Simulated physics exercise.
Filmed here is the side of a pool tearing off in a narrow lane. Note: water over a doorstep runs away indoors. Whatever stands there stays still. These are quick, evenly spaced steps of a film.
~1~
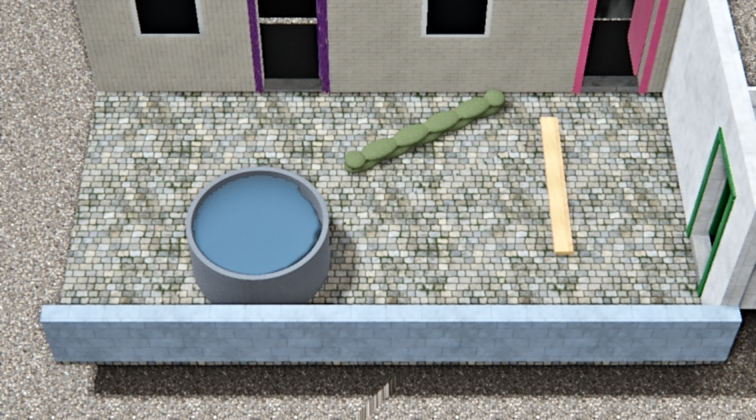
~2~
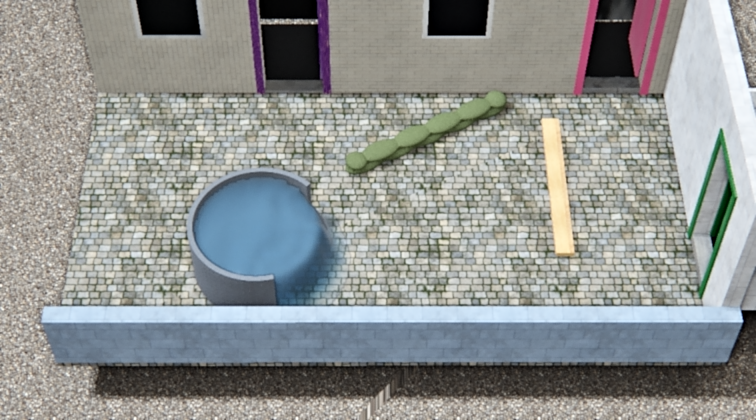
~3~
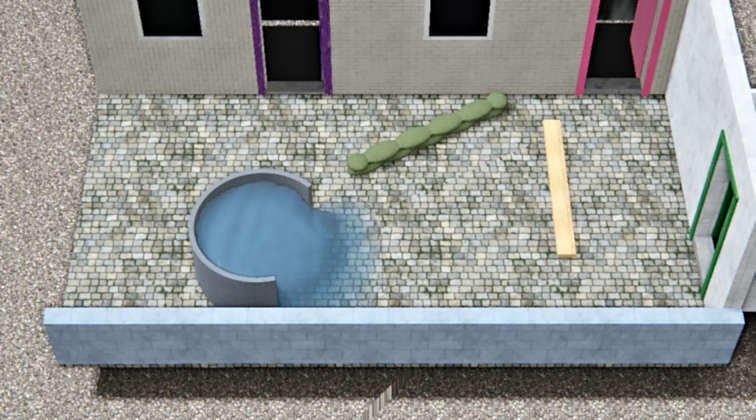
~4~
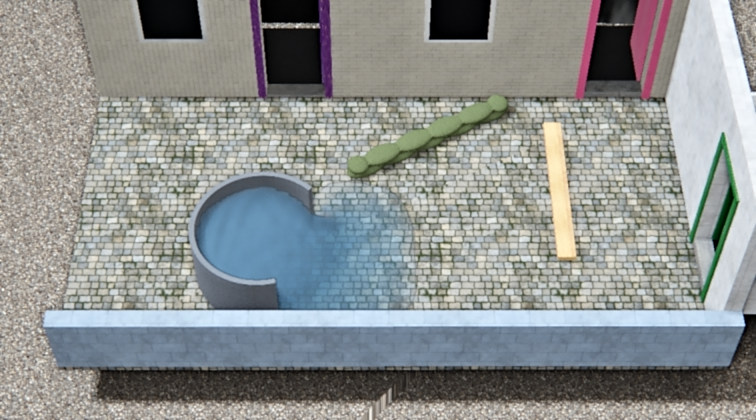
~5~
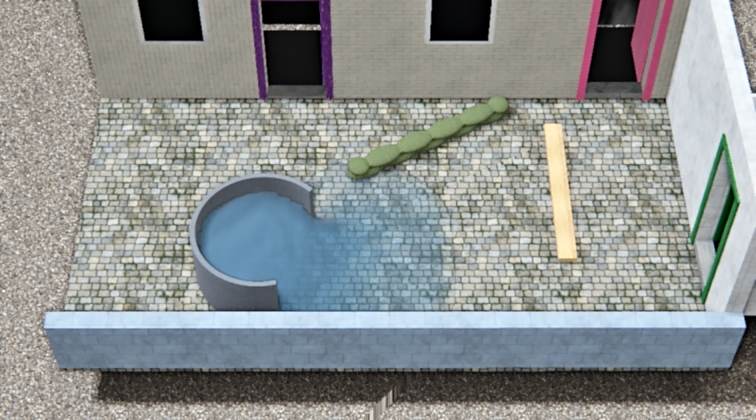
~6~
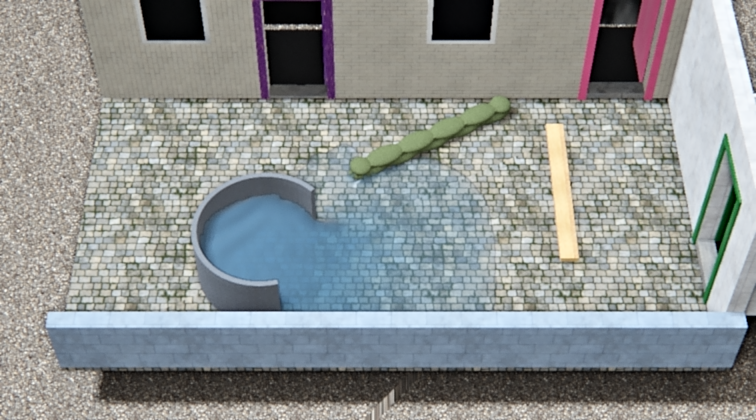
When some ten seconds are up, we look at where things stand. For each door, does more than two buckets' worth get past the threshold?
Purple door: Never surpasses it; green door: Surpasses it; pink door: Surpasses it.
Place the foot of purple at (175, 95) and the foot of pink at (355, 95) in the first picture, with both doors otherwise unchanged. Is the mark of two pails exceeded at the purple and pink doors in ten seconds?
Lab note - purple door stays within, pink door stays within.
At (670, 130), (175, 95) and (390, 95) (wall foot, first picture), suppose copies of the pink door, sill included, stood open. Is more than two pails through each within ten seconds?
First tops the limit, then falls short, then falls short.
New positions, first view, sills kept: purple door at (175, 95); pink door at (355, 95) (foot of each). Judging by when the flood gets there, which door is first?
It's the door marked green.
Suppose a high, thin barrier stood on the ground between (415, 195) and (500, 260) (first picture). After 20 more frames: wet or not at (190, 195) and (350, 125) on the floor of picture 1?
Unwetted; unwetted.
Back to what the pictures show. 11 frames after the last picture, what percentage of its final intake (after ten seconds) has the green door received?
Close to 20 %.
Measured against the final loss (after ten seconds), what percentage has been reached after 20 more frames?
Approximately 60 %.
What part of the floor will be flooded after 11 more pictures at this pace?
My best guess is some 60 %.
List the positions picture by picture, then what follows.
The round tank at (258, 225) is whole and still, in the first frame.
The front is at a hidden place, out from the gap at (323, 265), in the second frame.
Water pours out at (325, 267) and has run to (358, 204), in the third frame.
Water pours out at (325, 272) and has run to (375, 190), in the fourth frame.
Water pours out at (326, 274) and has run to (408, 179), in the fifth frame.
The front is at (463, 182), out from the gap at (328, 274), in the sixth frame.
A moment on, water covers 45 % of the floor; the purple door not reached, the green door not reached, the pink door not reached.
Next, water covers 60 % of the floor; the purple door wet at the sill, nothing in, the green door over two buckets in, the pink door wet at the sill, nothing in.
Then, water covers 60 % of the floor; the purple door wet at the sill, nothing in, the green door far over two buckets in, the pink door wet at the sill, nothing in.
Later, water covers 60 % of the floor; the purple door wet at the sill, nothing in, the green door far over two buckets in, the pink door over two buckets in.
In the end, water covers 75 % of the floor; the purple door wet at the sill, nothing in, the green door far over two buckets in, the pink door over two buckets in.
